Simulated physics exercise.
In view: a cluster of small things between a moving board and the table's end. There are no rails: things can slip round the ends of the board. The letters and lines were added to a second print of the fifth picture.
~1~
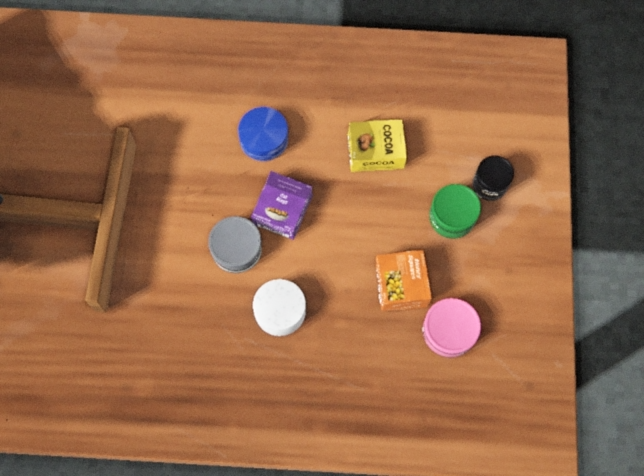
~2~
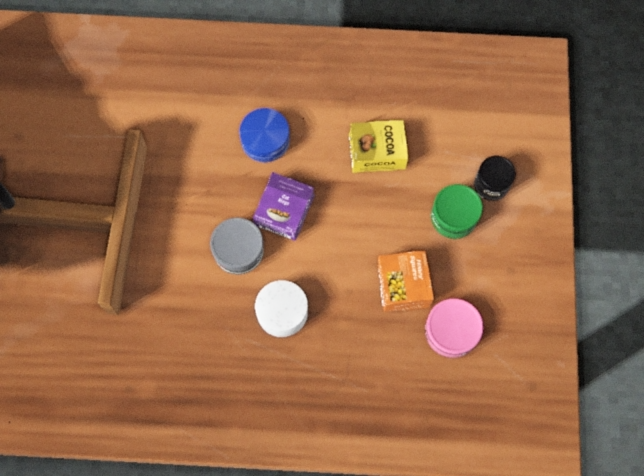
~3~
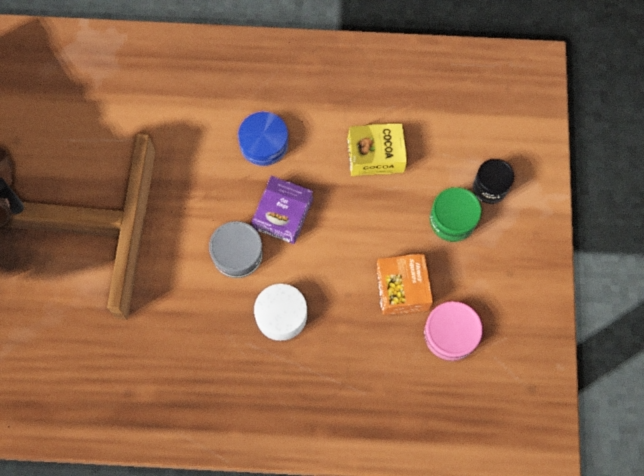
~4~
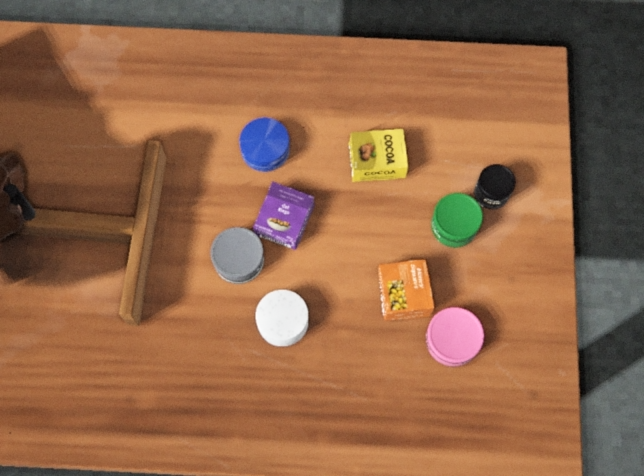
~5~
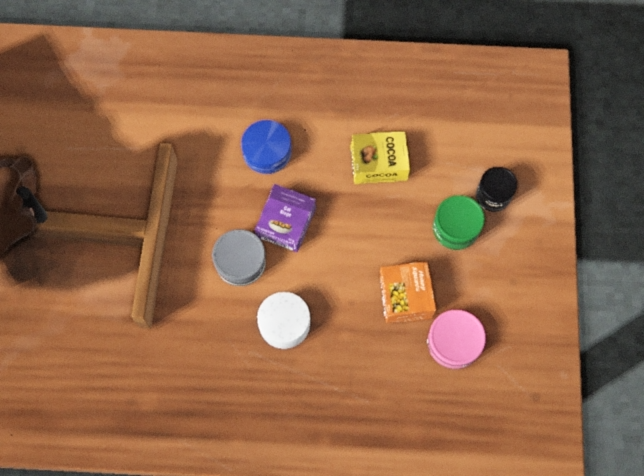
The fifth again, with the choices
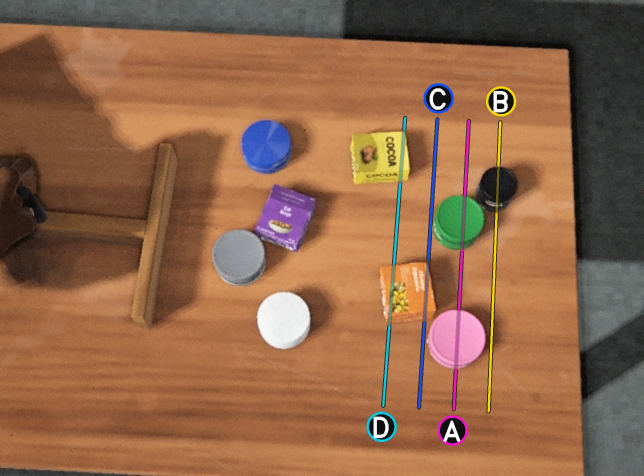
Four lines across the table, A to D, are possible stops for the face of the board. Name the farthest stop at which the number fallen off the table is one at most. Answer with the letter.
Stop at B.
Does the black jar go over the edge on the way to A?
By then, no.
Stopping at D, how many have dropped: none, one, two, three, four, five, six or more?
By then, none.
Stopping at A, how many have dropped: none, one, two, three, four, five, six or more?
By then, none.
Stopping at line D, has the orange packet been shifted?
Yes.
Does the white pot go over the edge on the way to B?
No.
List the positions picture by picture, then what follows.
In the first picture, black jar (493, 178); blue tin (264, 135); purple box (282, 206).
In the second picture, board (119, 214); orange packet (404, 282).
In the third picture, board (129, 218); white pot (281, 313).
In the fourth picture, board (140, 225); grey tin (238, 256).
In the fifth picture, board (152, 228); black jar (496, 189); blue tin (267, 148); purple box (286, 219).
On the marked copy, A at (462, 257); B at (495, 259); C at (429, 256); D at (395, 254).
Following B. Soon after the start, board (276, 234); blue tin (284, 139); white pot (300, 321).
Later, board (400, 240); green jar (476, 224); pink tub (471, 357).
In the end, board (496, 244); green jar (570, 234); orange packet (558, 306); none fallen.
As for the rest, A is within the limit but short; C is within the limit but short; D is within the limit but short.
